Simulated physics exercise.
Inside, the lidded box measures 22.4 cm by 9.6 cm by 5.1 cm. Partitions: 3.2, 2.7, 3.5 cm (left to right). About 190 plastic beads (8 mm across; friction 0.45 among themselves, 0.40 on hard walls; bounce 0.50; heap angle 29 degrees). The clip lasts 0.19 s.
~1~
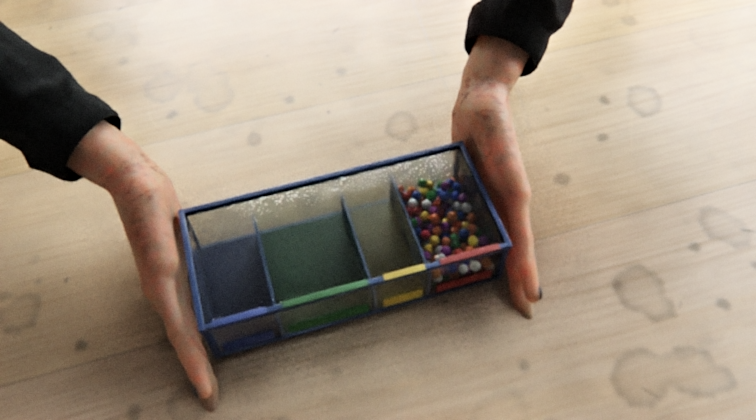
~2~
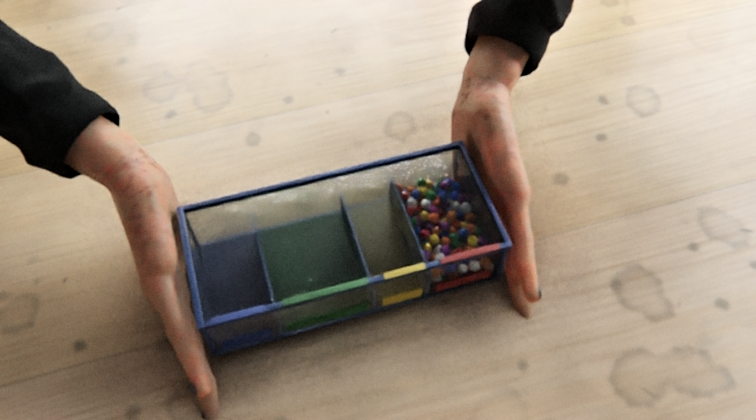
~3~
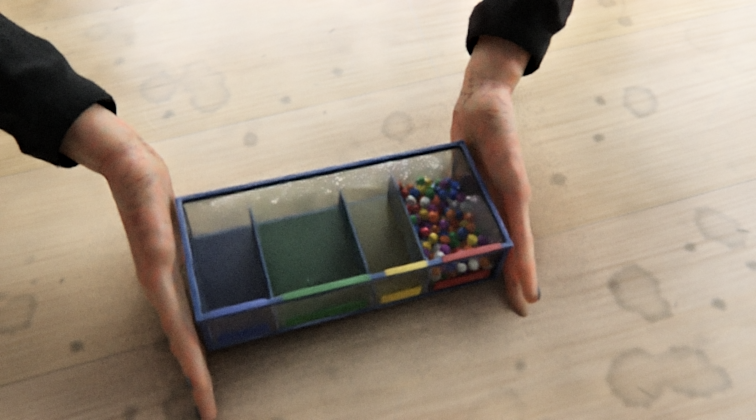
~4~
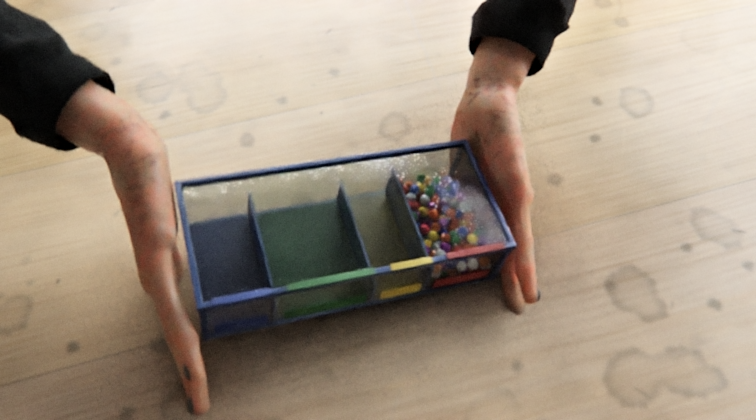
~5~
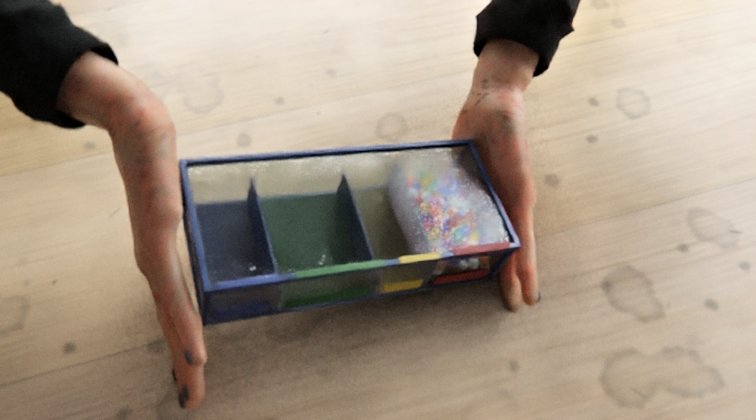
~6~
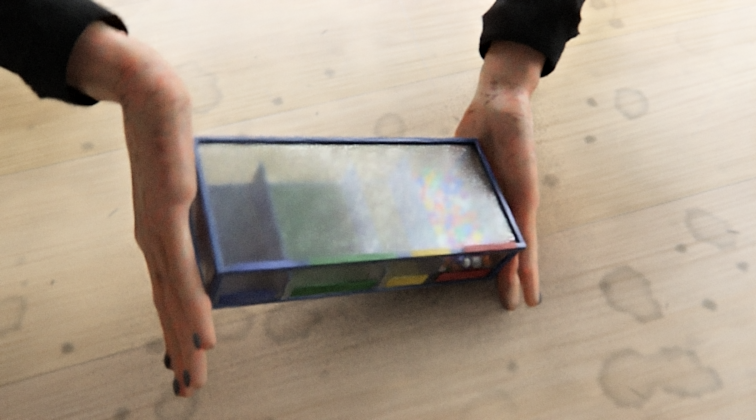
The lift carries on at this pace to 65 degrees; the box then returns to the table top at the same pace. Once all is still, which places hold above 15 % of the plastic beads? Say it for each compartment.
Red yes, blue no, green no, yellow no.
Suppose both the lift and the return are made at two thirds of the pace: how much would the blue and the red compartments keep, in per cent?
In that case blue 0, red 100.
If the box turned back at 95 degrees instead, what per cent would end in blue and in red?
Then: Blue 0, red 100.
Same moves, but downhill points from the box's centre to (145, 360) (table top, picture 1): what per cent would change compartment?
Some 20 per cent.
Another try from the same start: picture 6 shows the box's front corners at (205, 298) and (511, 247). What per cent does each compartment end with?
Red 100, blue 0, green 0, yellow 0.
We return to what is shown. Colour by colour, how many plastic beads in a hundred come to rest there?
Red 100, blue 0, green 0, yellow 0.
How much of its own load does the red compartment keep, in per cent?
Some 100 per cent.
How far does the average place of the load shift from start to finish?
About 0.5 cm.
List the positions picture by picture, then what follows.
In the first frame, box tilt 0 degrees, front corners at (204, 326) and (505, 244); red 100 %.
In the second frame, box tilt 1 degrees, front corners at (203, 324) and (505, 244).
In the third frame, box tilt 4 degrees, front corners at (202, 317) and (506, 244), lowest corner right front.
In the fourth frame, box tilt 9 degrees, front corners at (203, 304) and (509, 244), lowest corner right front.
In the fifth frame, box tilt 15 degrees, front corners at (209, 287) and (513, 244), lowest corner right front.
In the sixth frame, box tilt 21 degrees, front corners at (222, 269) and (519, 245), lowest corner right front; red 100 %.
Then, 0.38 s after the last picture, tilt 63 degrees; red 100 %.
Then, 0.64 s after the last picture, tilt 25 degrees; red 100 %.
Then, 1.00 s after the last picture, tilt 0 degrees; red 100 %.
In the end, red 100 %, blue 0 %, green 0 %, yellow 0 %.
